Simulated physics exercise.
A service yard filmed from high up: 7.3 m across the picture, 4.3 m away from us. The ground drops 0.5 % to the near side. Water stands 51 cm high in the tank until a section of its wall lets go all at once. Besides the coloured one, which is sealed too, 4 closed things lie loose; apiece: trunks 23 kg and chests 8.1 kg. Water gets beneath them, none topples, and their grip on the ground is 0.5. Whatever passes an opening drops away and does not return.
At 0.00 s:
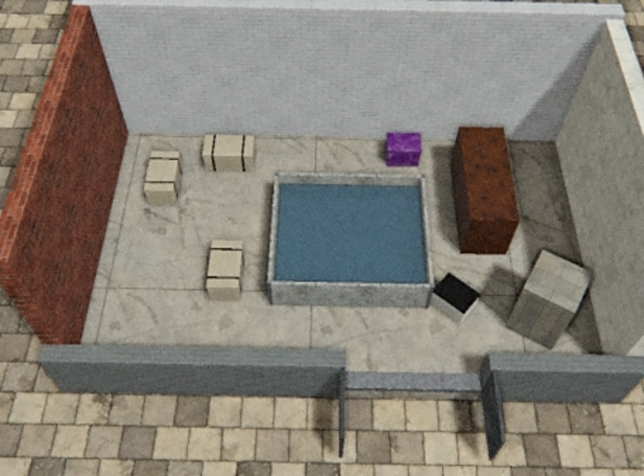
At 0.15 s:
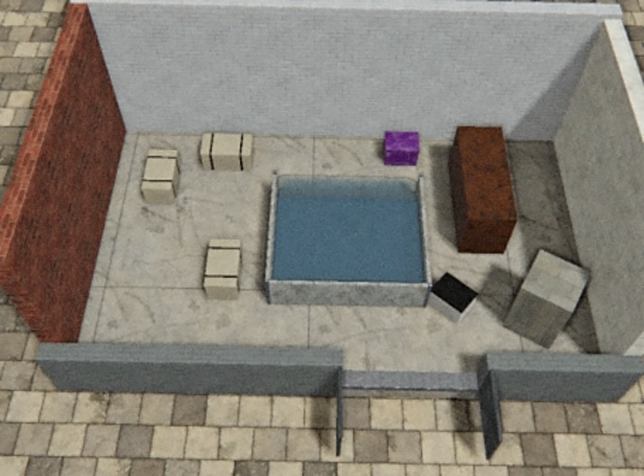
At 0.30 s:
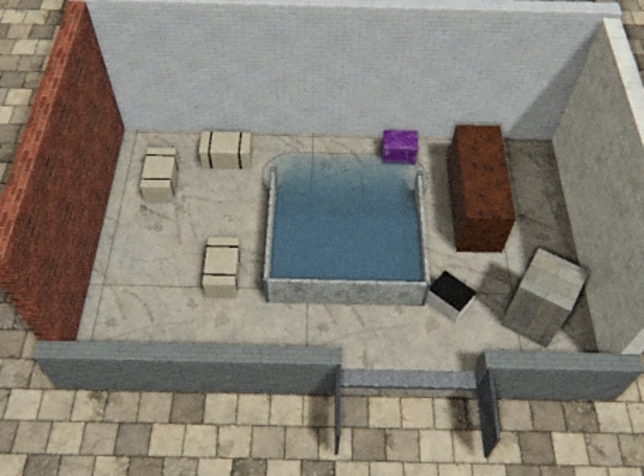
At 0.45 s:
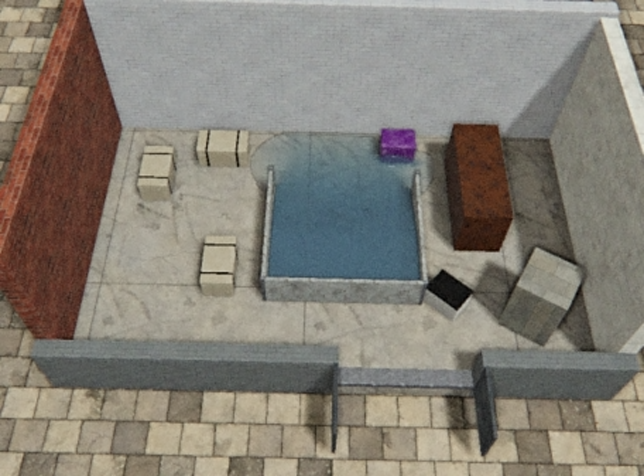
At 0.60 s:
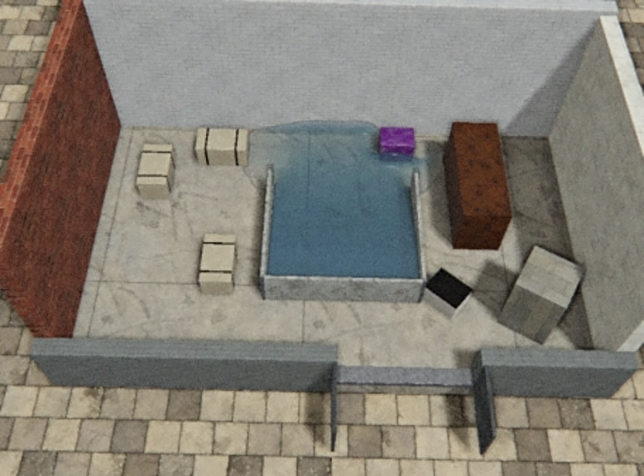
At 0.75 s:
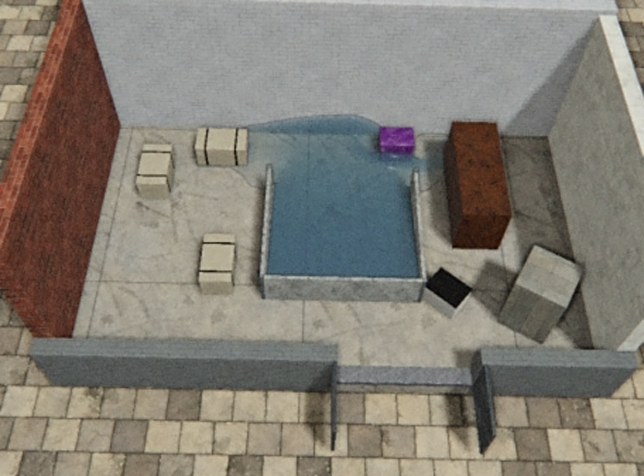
Blue water stands in a low-walled basin at the centre of a paved, walled yard, seen from high above the near opening. Pale banded boxes sit to the left, a purple chest at the back, and a tall rust-brown block, a black-topped box and a grey block to the right. The basin's far side opens and water spreads to the back wall, around the unmoving chest, as the view drifts very slightly.
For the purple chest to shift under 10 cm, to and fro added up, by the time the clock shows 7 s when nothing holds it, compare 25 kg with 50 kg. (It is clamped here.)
I expect that neither load is enough.
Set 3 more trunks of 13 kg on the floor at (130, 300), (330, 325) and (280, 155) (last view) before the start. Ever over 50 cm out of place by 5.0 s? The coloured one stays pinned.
In turn: More, less, more.
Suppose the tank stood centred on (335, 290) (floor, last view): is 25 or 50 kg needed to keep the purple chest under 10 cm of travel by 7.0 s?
Then neither weight holds it.
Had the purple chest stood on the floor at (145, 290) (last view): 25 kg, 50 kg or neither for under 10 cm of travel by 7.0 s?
It takes the larger.
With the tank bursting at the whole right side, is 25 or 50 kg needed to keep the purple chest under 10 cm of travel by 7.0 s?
In that case only the larger load is enough.
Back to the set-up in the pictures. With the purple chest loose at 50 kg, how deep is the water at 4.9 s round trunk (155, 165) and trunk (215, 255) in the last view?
Roughly 10 and 1 cm.
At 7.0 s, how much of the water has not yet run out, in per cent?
Some 94 per cent remains.
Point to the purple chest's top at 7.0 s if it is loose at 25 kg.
Around (536, 263).
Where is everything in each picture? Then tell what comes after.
The purple chest at (404, 142), on the bottom; 4.0 m2 under water; 0 of 5 have shifted, in the first frame.
The purple chest at (402, 141), on the bottom; water covers 5.1 m2; 0 of 5 have shifted, in the second frame.
The purple chest at (401, 139) rests on the ground; water covers 6.2 m2; 0 of 5 have shifted, in the third frame.
The purple chest at (399, 138) rests on the ground; water covers 7.3 m2; 0 of 5 have shifted, in the fourth frame.
The purple chest at (398, 137) rests on the ground; water covers 7.7 m2; 0 of 5 have shifted, in the fifth frame.
The purple chest at (397, 136), on the bottom; 8.1 m2 under water; 0 of 5 have shifted, in the sixth frame.
After 1.4 s the purple chest would be 53 cm from its start with 25 kg and 44 cm from its start with 50 kg; 18 cm of water round it then.
After 3.1 s the purple chest would be 236 cm from its start with 25 kg and 235 cm from its start with 50 kg; 19 cm of water round it then.
After 4.9 s the purple chest would be 301 cm from its start with 25 kg and 250 cm from its start with 50 kg; 7 cm of water round it then.
After 7.0 s the purple chest would be 304 cm from its start with 25 kg and 250 cm from its start with 50 kg; 5 cm of water round it then.
